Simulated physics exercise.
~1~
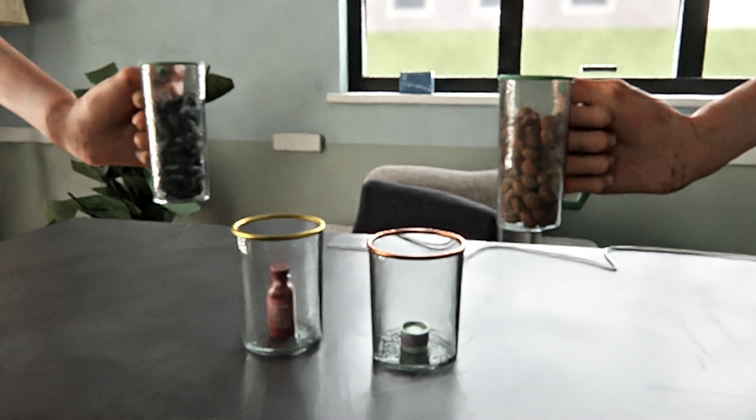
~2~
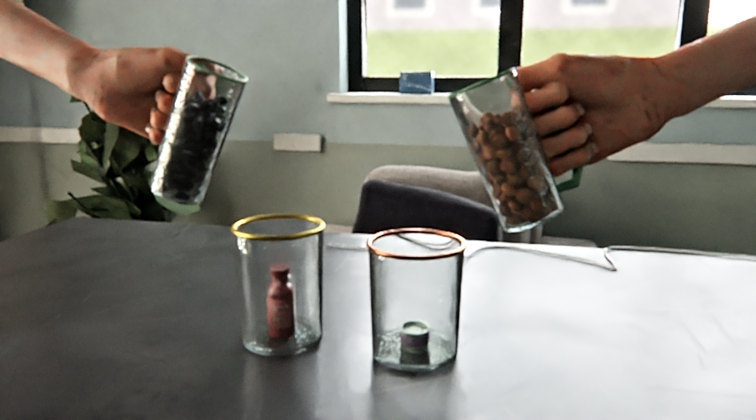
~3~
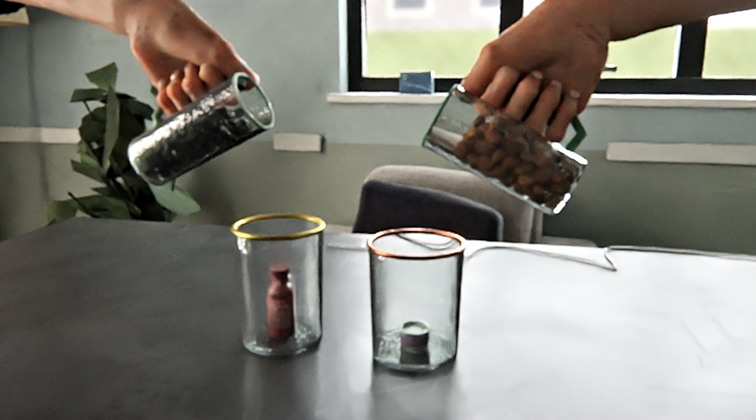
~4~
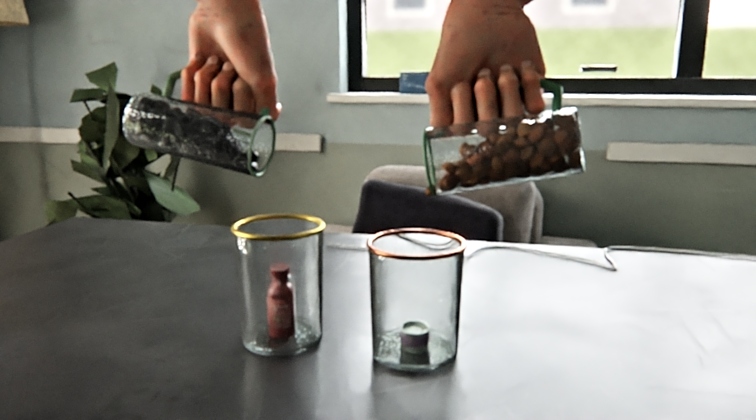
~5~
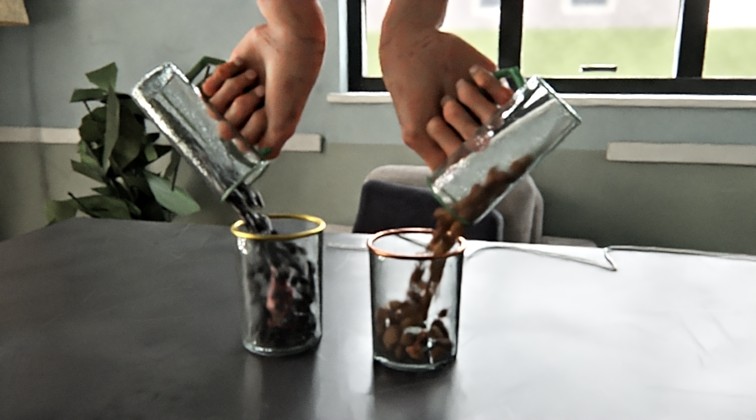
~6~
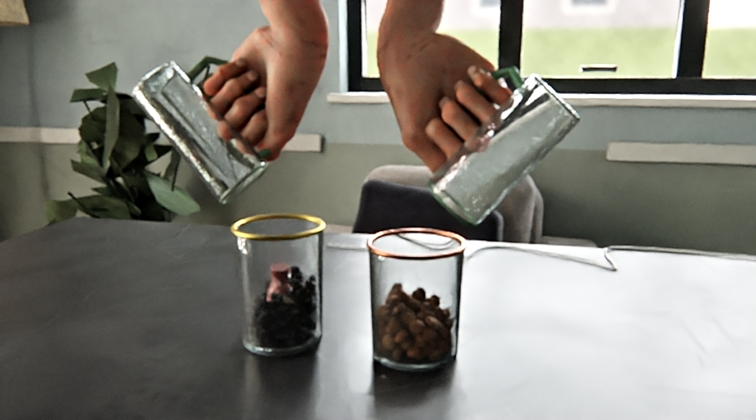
Two hands tipping mugs of dark and brown pieces into glasses, leaving the red bottle's top showing and the small pale object buried.
